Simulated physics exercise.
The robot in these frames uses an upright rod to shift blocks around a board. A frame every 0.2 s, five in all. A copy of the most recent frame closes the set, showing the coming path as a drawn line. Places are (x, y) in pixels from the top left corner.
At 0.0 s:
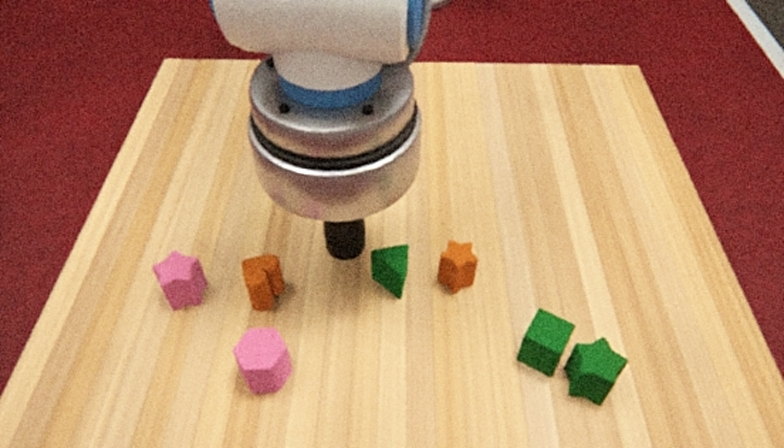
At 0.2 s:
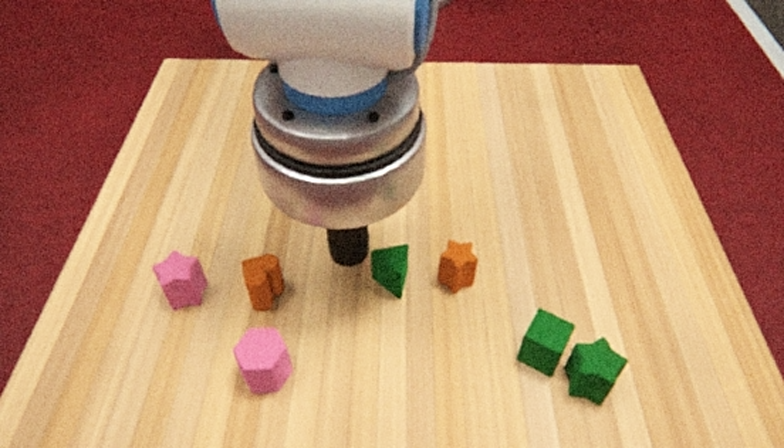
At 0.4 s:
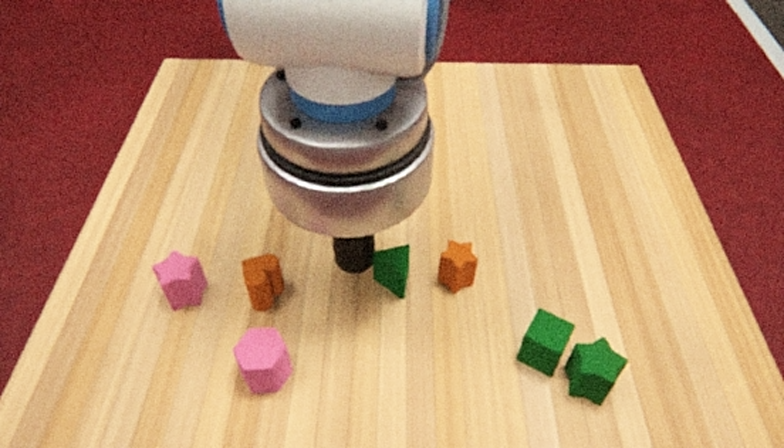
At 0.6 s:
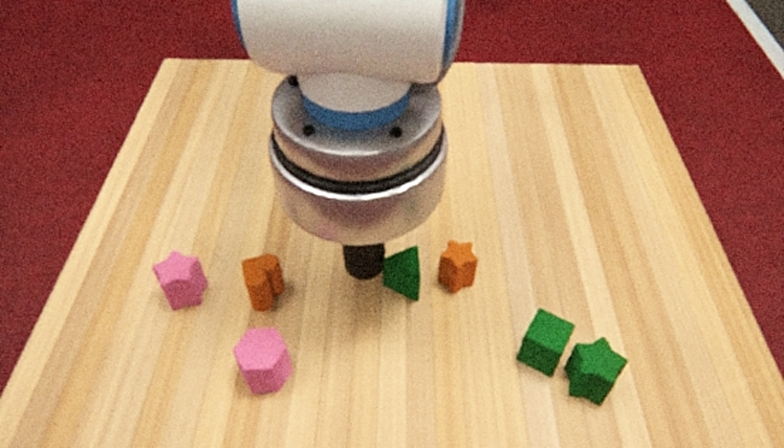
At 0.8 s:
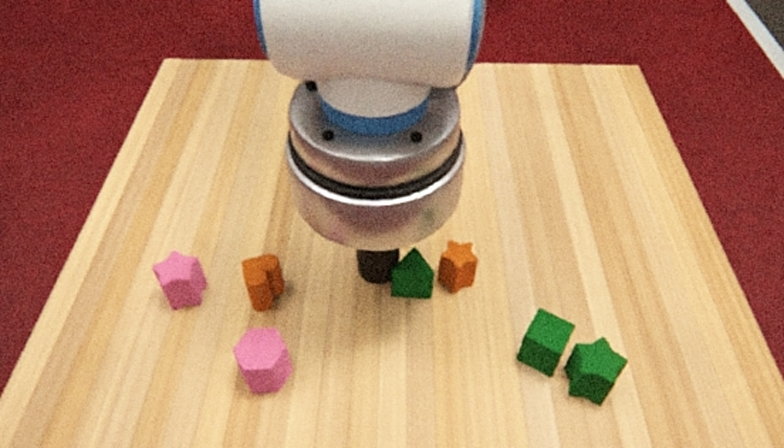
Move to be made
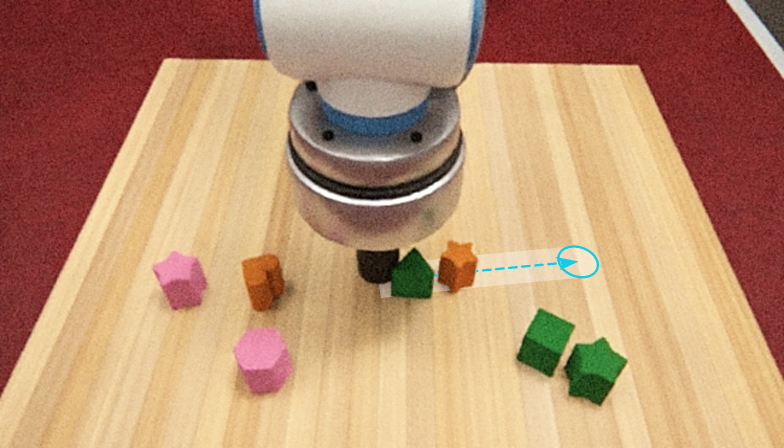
On a wooden board scattered with pink, orange and green blocks, a robot arm lowered its dark rod toward the green three-sided block, then nudged it a little rightward, turning it beside the orange star.
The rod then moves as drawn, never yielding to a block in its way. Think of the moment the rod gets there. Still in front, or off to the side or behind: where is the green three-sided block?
By then it is beside or behind the rod.
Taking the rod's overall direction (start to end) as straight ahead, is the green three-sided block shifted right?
Yes, that is how it ends up.
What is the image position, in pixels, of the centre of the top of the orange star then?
It sits at (593, 263).
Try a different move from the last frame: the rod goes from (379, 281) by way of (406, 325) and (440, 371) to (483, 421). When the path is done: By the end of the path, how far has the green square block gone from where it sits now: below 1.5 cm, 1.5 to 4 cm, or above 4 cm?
It goes hardly anywhere, under 1.5 cm.
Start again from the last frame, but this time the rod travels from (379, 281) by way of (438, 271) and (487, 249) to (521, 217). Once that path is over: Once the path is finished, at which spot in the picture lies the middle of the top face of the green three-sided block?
The centre of its top will be at (455, 271).
The drawn path runs straight from (379, 281) to (578, 262).
The first path, step by step. One third of the way, rod at (448, 262); green three-sided block at (462, 273), turned 35° clockwise; orange star at (489, 253), turned 35° anticlockwise.
Two thirds of the way, rod at (517, 255); green three-sided block at (465, 273), turned 45° clockwise; orange star at (554, 255).
At the end, rod at (583, 249); green three-sided block at (465, 273), turned 45° clockwise; orange star at (593, 263), turned 65° clockwise; green square block not moved.
